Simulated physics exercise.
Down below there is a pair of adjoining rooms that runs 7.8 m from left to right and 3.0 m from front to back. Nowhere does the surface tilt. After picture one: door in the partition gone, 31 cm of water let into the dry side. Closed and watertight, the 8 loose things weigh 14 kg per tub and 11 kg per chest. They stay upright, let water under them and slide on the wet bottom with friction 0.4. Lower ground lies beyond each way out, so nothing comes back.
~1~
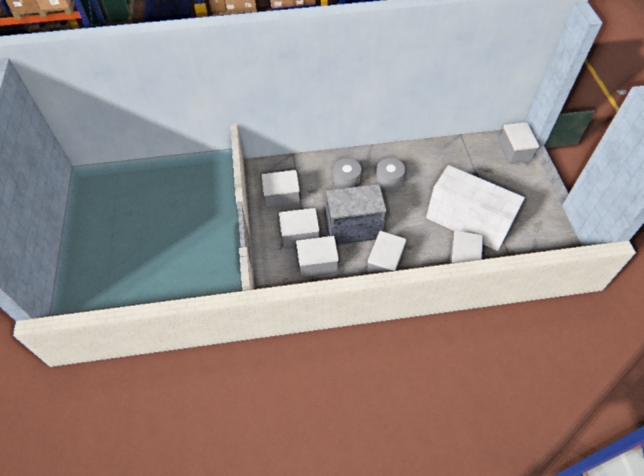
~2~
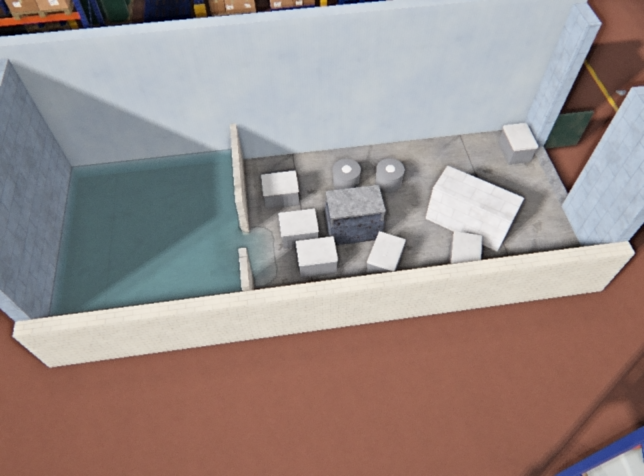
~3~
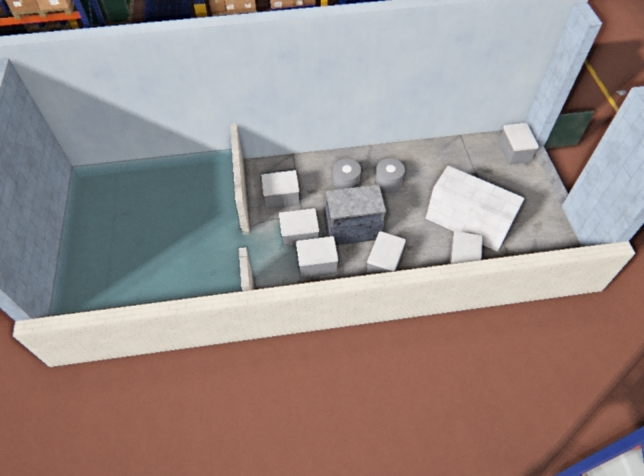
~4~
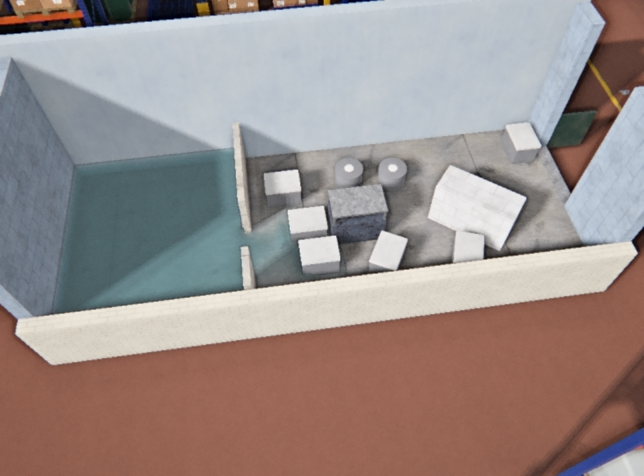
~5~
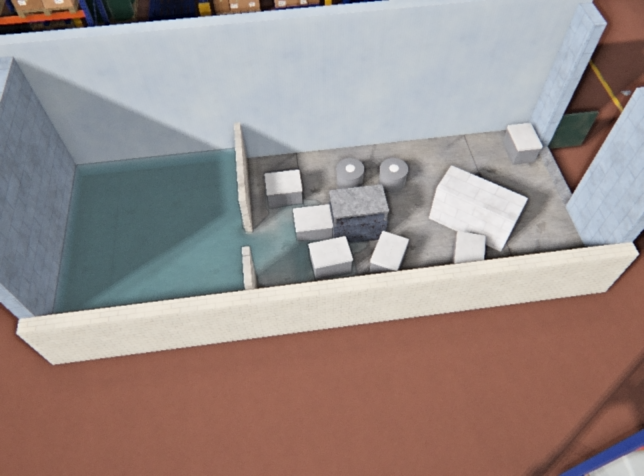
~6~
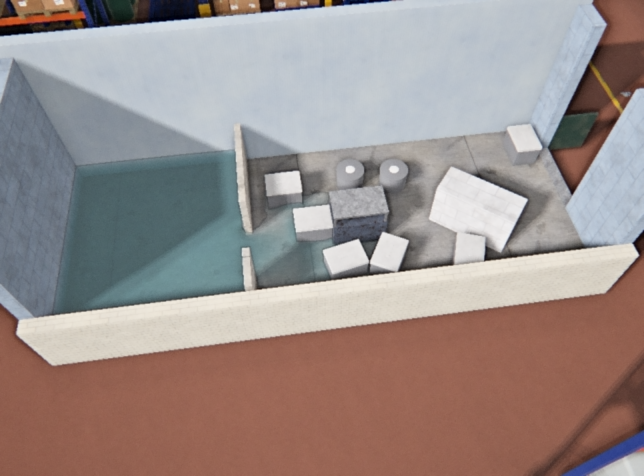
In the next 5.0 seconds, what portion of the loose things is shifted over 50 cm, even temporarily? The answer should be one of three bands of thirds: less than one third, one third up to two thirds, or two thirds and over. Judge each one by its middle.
It falls in the band one third up to two thirds.
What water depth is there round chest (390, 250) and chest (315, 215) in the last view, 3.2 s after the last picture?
Roughly 14 and 6 cm.
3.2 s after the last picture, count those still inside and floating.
The count is 4.
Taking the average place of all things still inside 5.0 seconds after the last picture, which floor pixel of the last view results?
I'd put it around (403, 200).
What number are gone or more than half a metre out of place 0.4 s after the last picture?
I make it 1 by then.
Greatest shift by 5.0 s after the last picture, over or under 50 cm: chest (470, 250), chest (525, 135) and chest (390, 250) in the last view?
Well, the first one's not that far, the next one's not that far and the last one's too far.
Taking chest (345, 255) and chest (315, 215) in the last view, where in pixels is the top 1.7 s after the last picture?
Approx. (435, 262); approx. (312, 177).
Then, 0.4 s after the last picture 1 of 8 are over 50 cm from their spots; 1 afloat.
Then, 1.7 s after the last picture 3 of 8 are over 50 cm from their spots; 2 afloat.
Then, 3.2 s after the last picture 3 of 8 are over 50 cm from their spots; 4 afloat.
Then, 5.0 s after the last picture 4 of 8 are over 50 cm from their spots, and 4 have been at some point; 5 afloat.
